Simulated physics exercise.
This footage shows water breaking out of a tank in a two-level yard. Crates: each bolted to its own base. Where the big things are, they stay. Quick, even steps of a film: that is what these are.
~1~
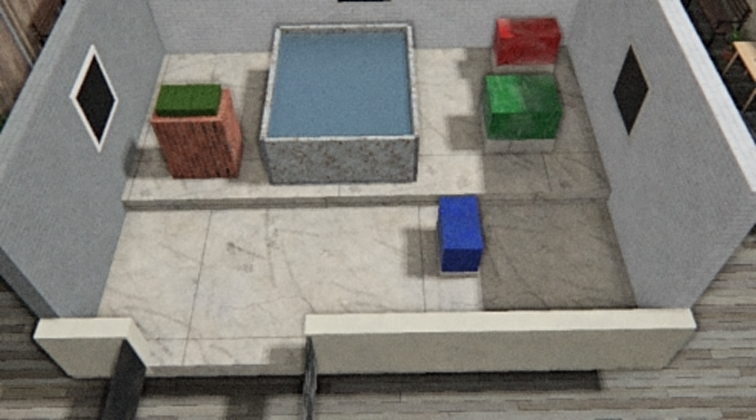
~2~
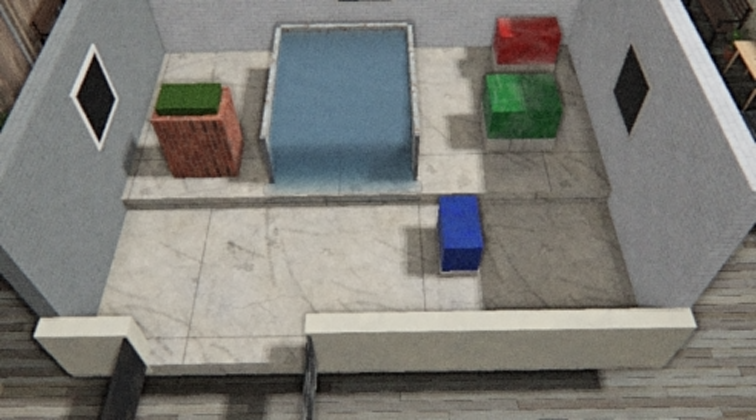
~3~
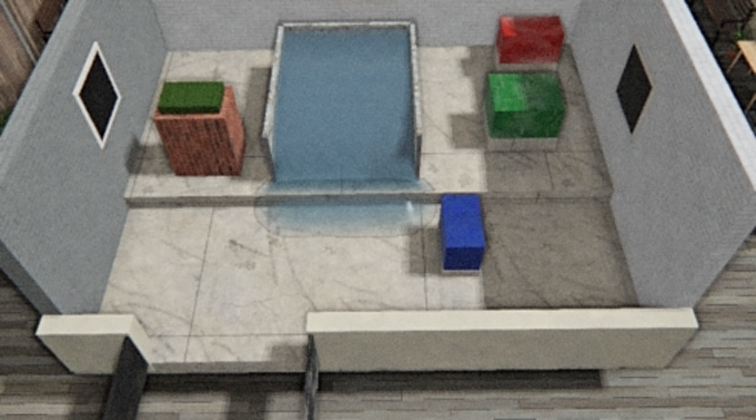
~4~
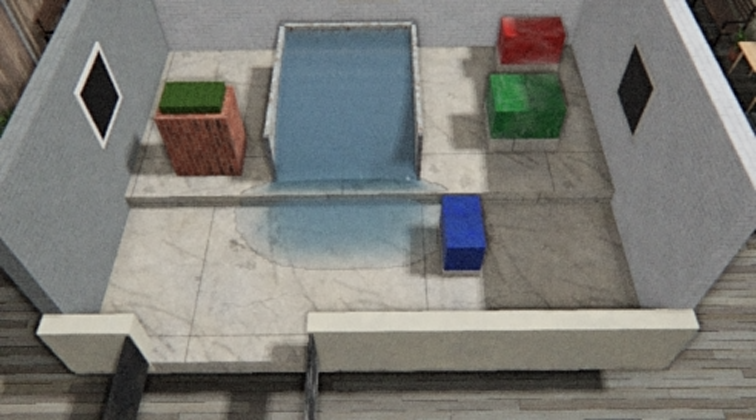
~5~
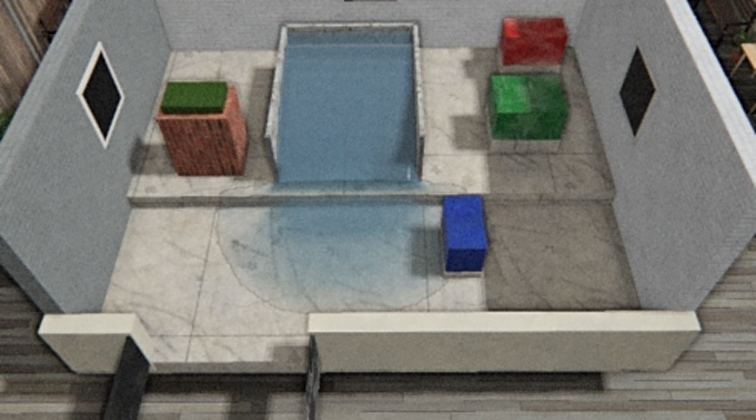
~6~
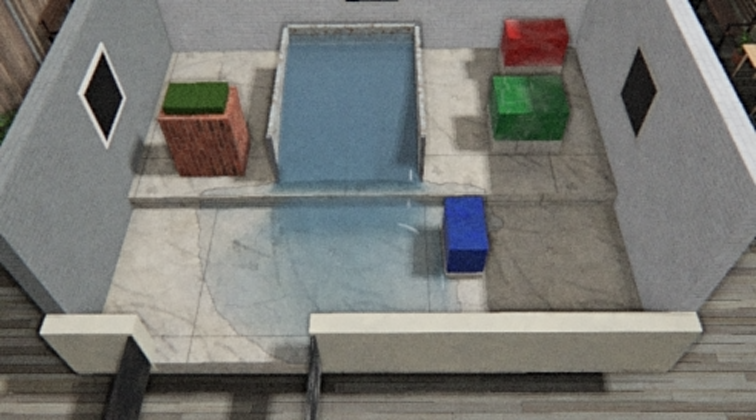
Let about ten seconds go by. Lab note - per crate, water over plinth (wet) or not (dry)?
The red crate will be a dry one. The green crate will be a dry one. The blue crate will be a wet one.
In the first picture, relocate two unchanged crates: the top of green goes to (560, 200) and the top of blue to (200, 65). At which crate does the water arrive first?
The green one.
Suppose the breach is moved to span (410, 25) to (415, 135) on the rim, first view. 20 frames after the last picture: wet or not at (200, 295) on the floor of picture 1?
Spared.
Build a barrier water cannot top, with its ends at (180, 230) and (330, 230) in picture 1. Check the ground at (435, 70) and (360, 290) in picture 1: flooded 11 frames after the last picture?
In order, I'd call them bare and inundated.
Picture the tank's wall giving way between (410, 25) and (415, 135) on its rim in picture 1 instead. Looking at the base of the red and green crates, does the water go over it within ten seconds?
The red one is reached; the green one is reached.
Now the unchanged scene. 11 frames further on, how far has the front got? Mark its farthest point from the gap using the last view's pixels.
The flood front should get to about (645, 341).
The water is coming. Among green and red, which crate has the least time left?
That one is the one in green.
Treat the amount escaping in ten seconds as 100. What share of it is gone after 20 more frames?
Near 50 in a hundred.
A moment on, water covers 35 % of the floor; the red crate not reached, the green crate not reached, the blue crate water round its plinth.
Next, water covers 45 % of the floor; the red crate not reached, the green crate not reached, the blue crate water round its plinth.
Then, water covers 55 % of the floor; the red crate not reached, the green crate water round its plinth, the blue crate water round its plinth.
Later, water covers 55 % of the floor; the red crate water round its plinth, the green crate water round its plinth, the blue crate water round its plinth.
In the end, water covers 50 % of the floor; the red crate stayed above the water, the green crate stayed above the water, the blue crate was topped.
